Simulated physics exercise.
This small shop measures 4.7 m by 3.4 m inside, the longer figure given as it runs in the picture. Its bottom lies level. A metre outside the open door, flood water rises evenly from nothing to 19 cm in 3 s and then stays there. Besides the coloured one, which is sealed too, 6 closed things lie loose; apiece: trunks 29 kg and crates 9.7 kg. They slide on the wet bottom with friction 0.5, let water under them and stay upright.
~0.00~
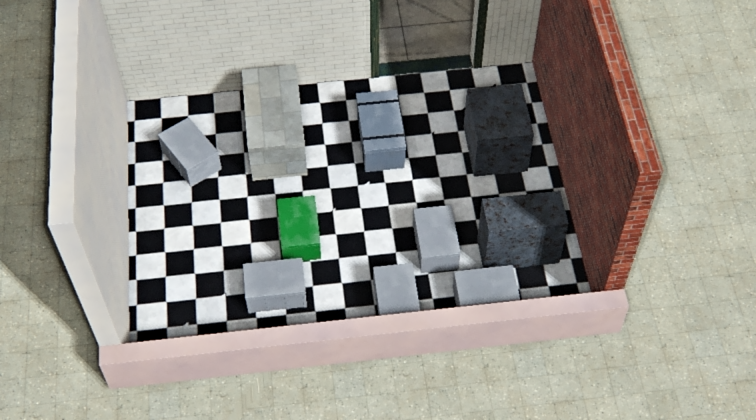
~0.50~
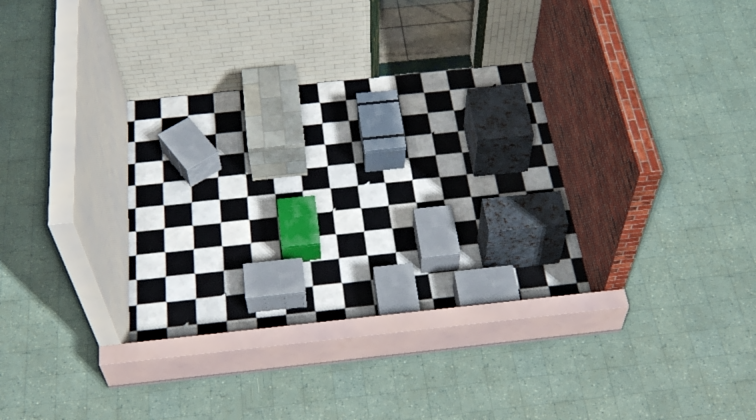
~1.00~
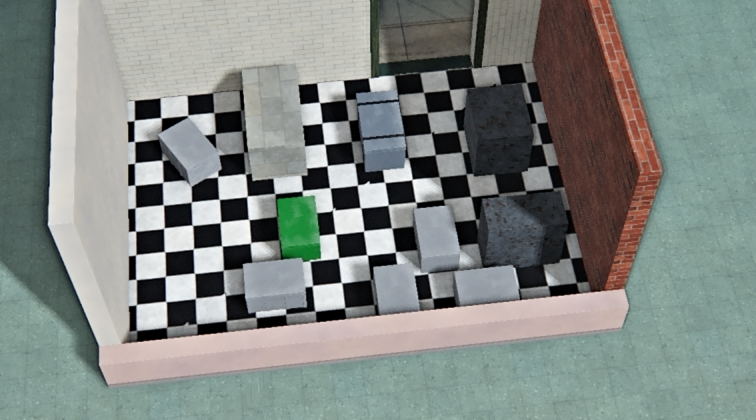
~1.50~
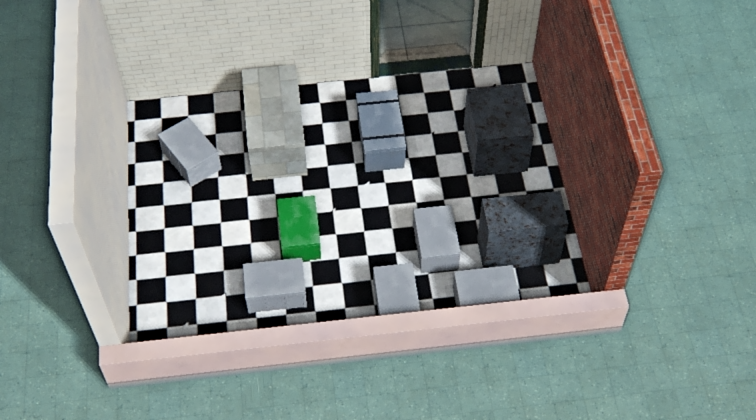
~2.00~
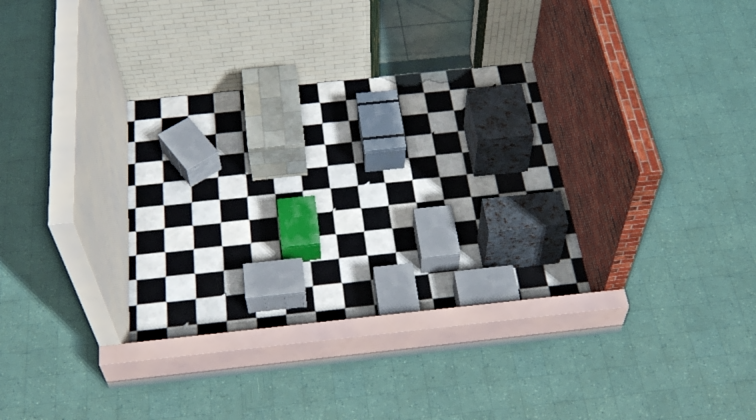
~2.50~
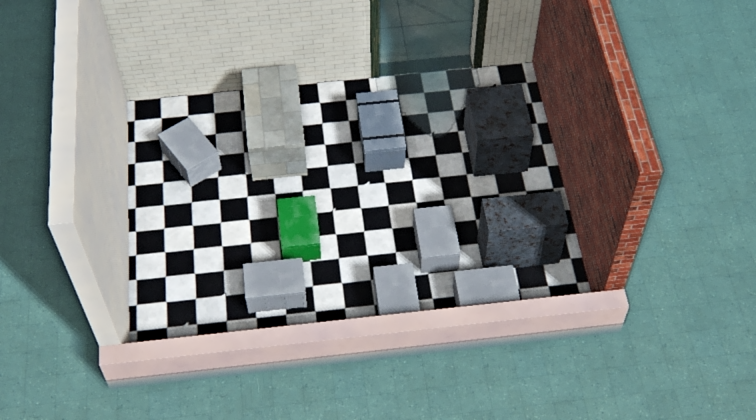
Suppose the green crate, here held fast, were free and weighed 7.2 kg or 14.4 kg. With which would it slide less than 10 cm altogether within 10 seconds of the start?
For it, only the larger load is enough.
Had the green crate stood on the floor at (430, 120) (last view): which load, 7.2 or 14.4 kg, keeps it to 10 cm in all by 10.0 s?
Neither holds.
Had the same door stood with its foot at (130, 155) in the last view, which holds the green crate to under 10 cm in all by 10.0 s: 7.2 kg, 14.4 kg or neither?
Then neither weight holds it.
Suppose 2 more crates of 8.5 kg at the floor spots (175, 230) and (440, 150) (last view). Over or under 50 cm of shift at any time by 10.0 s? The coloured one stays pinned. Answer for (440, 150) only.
Answer: Over.
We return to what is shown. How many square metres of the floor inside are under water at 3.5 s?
Some 2.5 m2.
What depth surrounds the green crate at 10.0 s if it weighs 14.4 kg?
Roughly 4 cm.
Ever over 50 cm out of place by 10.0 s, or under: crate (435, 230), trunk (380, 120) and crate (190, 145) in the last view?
In turn: Past it, less, under.
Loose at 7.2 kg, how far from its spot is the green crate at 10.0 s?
Roughly 100 cm.
After 3.5 s the green crate would be 0 cm from its start with 7.2 kg and 0 cm from its start with 14.4 kg; 0 cm of water round it then.
After 4.5 s the green crate would be 0 cm from its start with 7.2 kg and 0 cm from its start with 14.4 kg; 0 cm of water round it then.
After 7.0 s the green crate would be 0 cm from its start with 7.2 kg and 0 cm from its start with 14.4 kg; 2 cm of water round it then.
After 10.0 s the green crate would be 102 cm from its start with 7.2 kg and 2 cm from its start with 14.4 kg; 4 cm of water round it then.
